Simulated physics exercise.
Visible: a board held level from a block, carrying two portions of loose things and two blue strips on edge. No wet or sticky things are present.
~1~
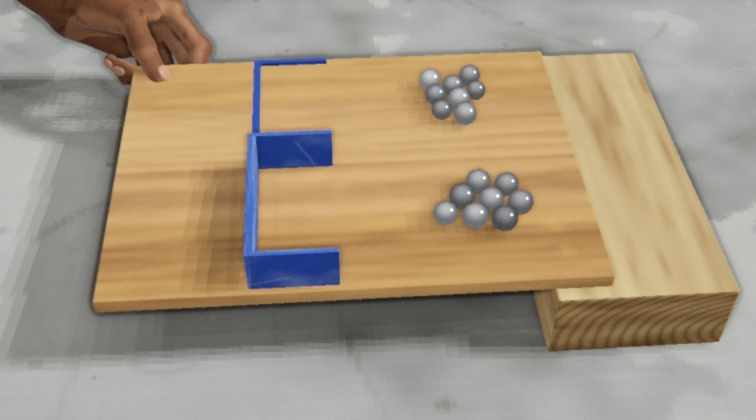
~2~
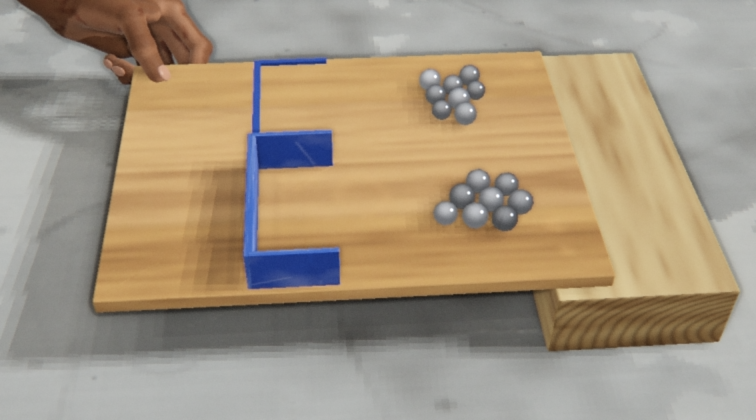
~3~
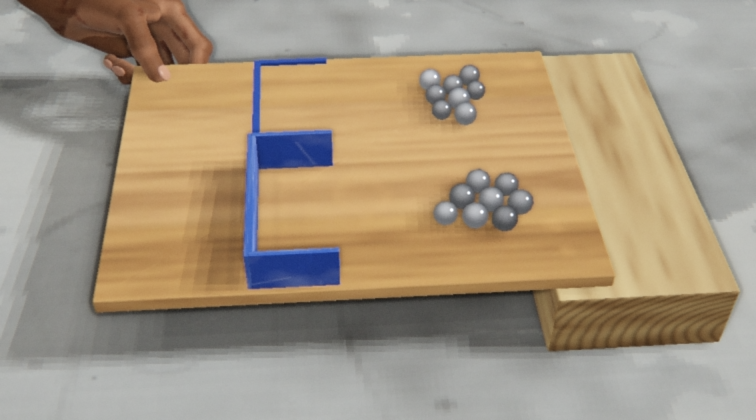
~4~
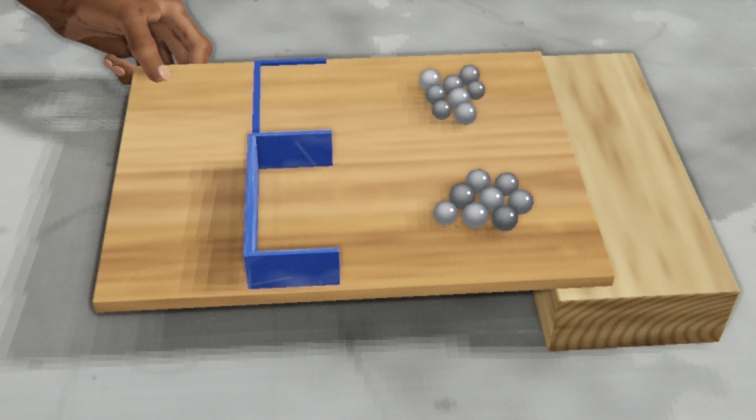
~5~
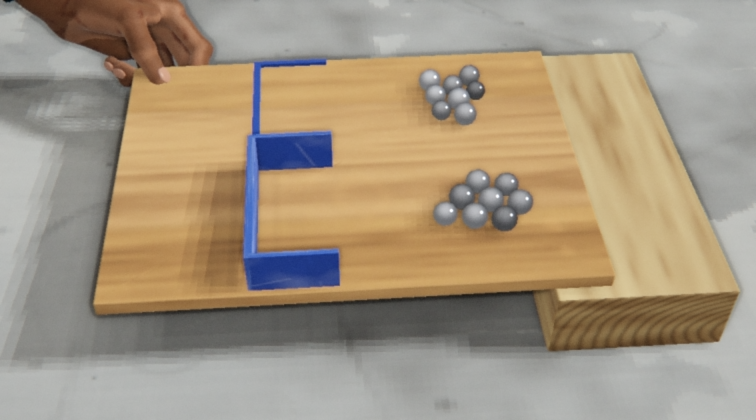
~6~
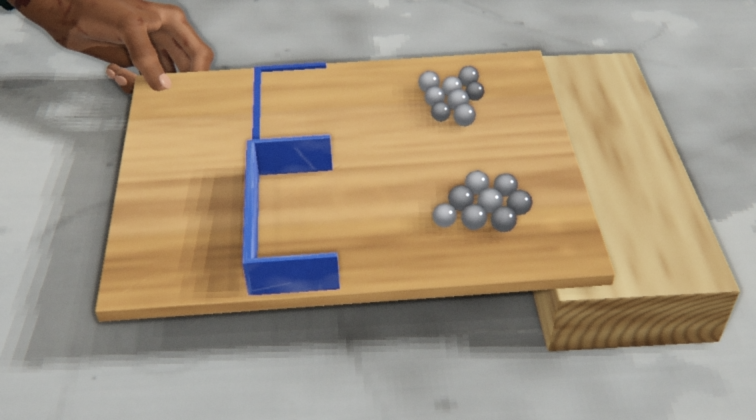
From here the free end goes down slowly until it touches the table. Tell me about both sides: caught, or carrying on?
Outcome: The front batch is going to gather behind its barrier. The back batch is going to continue past its barrier.
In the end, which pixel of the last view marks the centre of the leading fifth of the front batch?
Centre close to (273, 254) px.
Then, 0.30 s on from there, board sloping at 7°; front batch on its way down; back batch on its way down.
Then, 0.62 s on from there, board resting at 11°; front batch on its way down; back batch on its way down.
Then, 1.01 s on from there, board resting at 11°; front batch has reached its bar; back batch the bulk past its bar.
In the end, board resting at 11°; front batch gathered behind its bar; back batch the whole lot past its bar.
